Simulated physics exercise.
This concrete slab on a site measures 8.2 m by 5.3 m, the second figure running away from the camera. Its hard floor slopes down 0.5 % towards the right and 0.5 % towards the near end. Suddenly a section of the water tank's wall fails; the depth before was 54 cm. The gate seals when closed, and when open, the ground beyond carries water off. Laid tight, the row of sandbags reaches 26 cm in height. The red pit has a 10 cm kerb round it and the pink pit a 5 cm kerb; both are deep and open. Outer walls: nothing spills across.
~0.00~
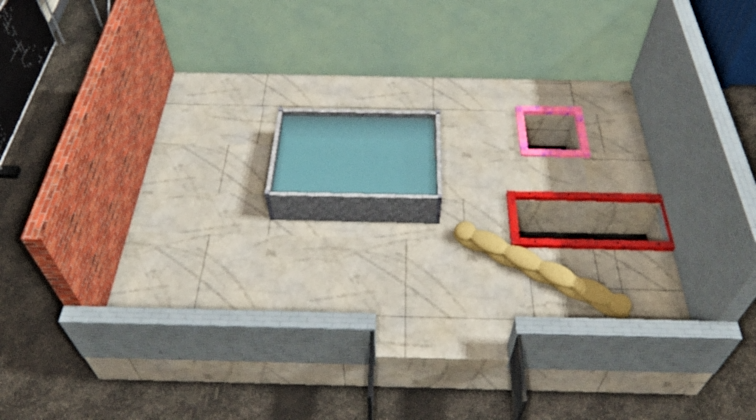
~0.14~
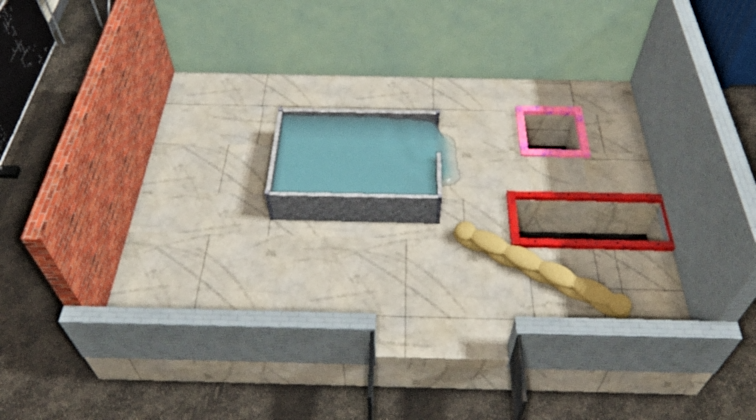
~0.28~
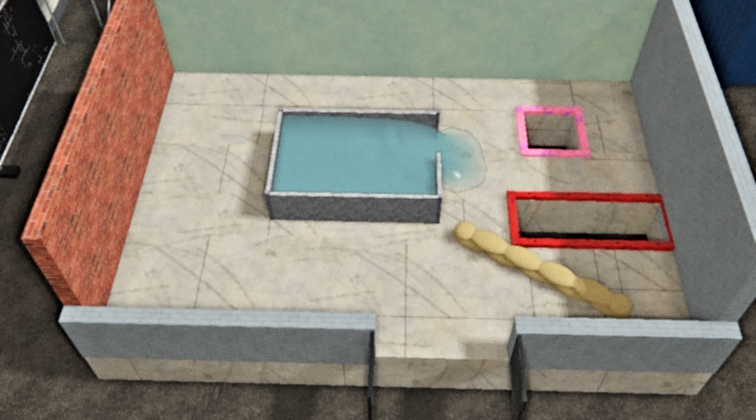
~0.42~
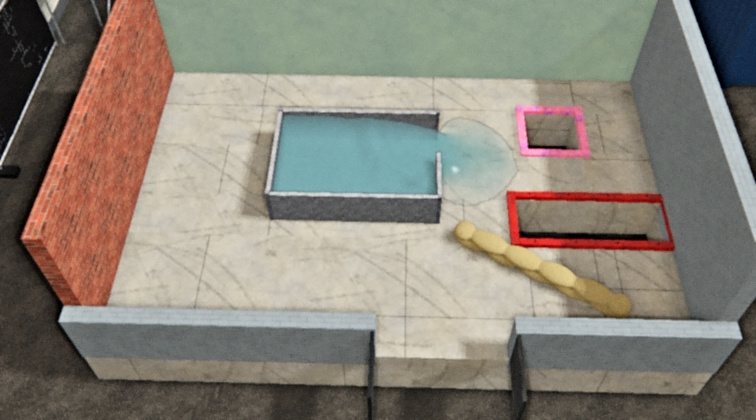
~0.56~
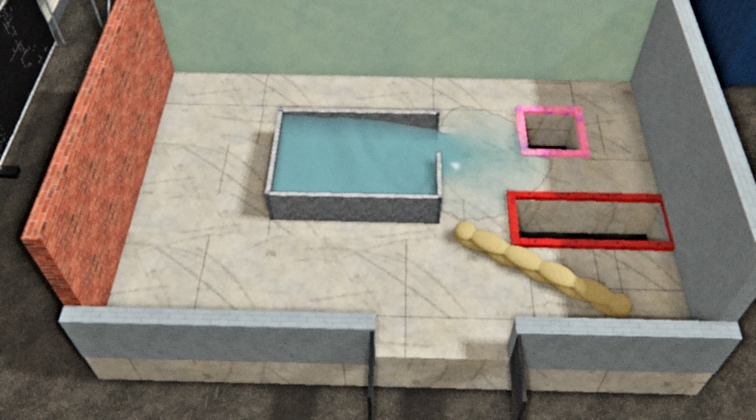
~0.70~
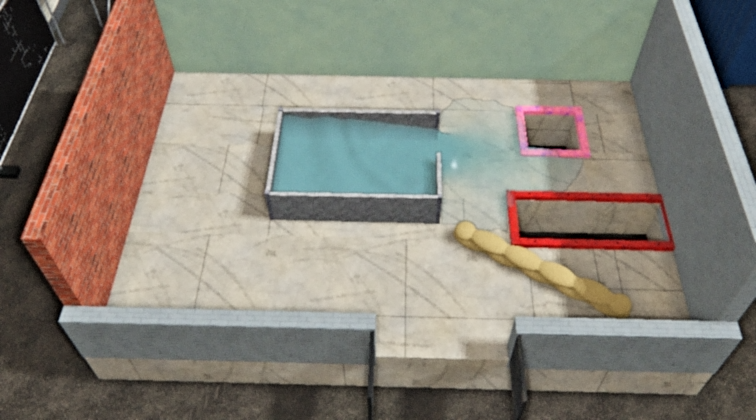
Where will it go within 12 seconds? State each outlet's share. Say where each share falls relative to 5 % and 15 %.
Gateway: It takes less than 5 % of the water; red pit: It takes between 5 and 15 % of the water; pink pit: It takes over 15 % of the water.
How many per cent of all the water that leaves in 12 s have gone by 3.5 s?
Share gone by then: Approx. 40 %.
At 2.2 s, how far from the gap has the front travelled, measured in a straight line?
Some 3.8 metres from the gap.
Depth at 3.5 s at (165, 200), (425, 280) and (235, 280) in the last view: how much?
First spot near 0 cm, second near 0 cm, third near 0 cm.
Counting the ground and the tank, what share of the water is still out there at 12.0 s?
Share still there: About 54 %.
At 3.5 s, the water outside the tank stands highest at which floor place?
Location: Approx. (650, 195).
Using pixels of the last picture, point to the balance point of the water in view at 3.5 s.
Centre: Roughly (430, 163) px.
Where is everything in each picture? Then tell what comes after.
The water tank at (357, 155) is whole and still, 54 cm deep, in the first picture.
Water pours out at (435, 150) and has run 0.5 m, to (453, 179); deepest outside 26 cm, 54 cm at the water tank's back, in the second picture.
Water pours out at (435, 152) and has run 0.8 m, to (479, 177); deepest outside 29 cm, 54 cm at the water tank's back, in the third picture.
Water pours out at (435, 153) and has run 1.3 m, to (512, 169); deepest outside 29 cm, 54 cm at the water tank's back, in the fourth picture.
The front is at (544, 167), 1.8 m from the gap at (435, 152); 2.5 m2 of floor is under water; 54 cm left at the back of the water tank, in the fifth picture.
The front is at (576, 159), 2.3 m from the gap at (435, 152); 3.2 m2 of floor is under water; 54 cm left at the back of the water tank, in the sixth picture.
After 1.4 s water covers 15 % of the floor and is deepest (32 cm) near (445, 157); gone so far, the gateway 0 %, the red pit 0 %, the pink pit 4 %.
After 2.2 s water covers 20 % of the floor and is deepest (32 cm) near (650, 195); gone so far, the gateway 0 %, the red pit 2 %, the pink pit 9 %.
After 3.5 s water covers 25 % of the floor and is deepest (28 cm) near (650, 195); gone so far, the gateway 0 %, the red pit 5 %, the pink pit 14 %.
After 7.0 s water covers 35 % of the floor and is deepest (17 cm) near (650, 195); gone so far, the gateway 0 %, the red pit 8 %, the pink pit 29 %.
After 12.0 s water covers 45 % of the floor and is deepest (10 cm) near (640, 153); gone so far, the gateway 0 %, the red pit 9 %, the pink pit 38 %.
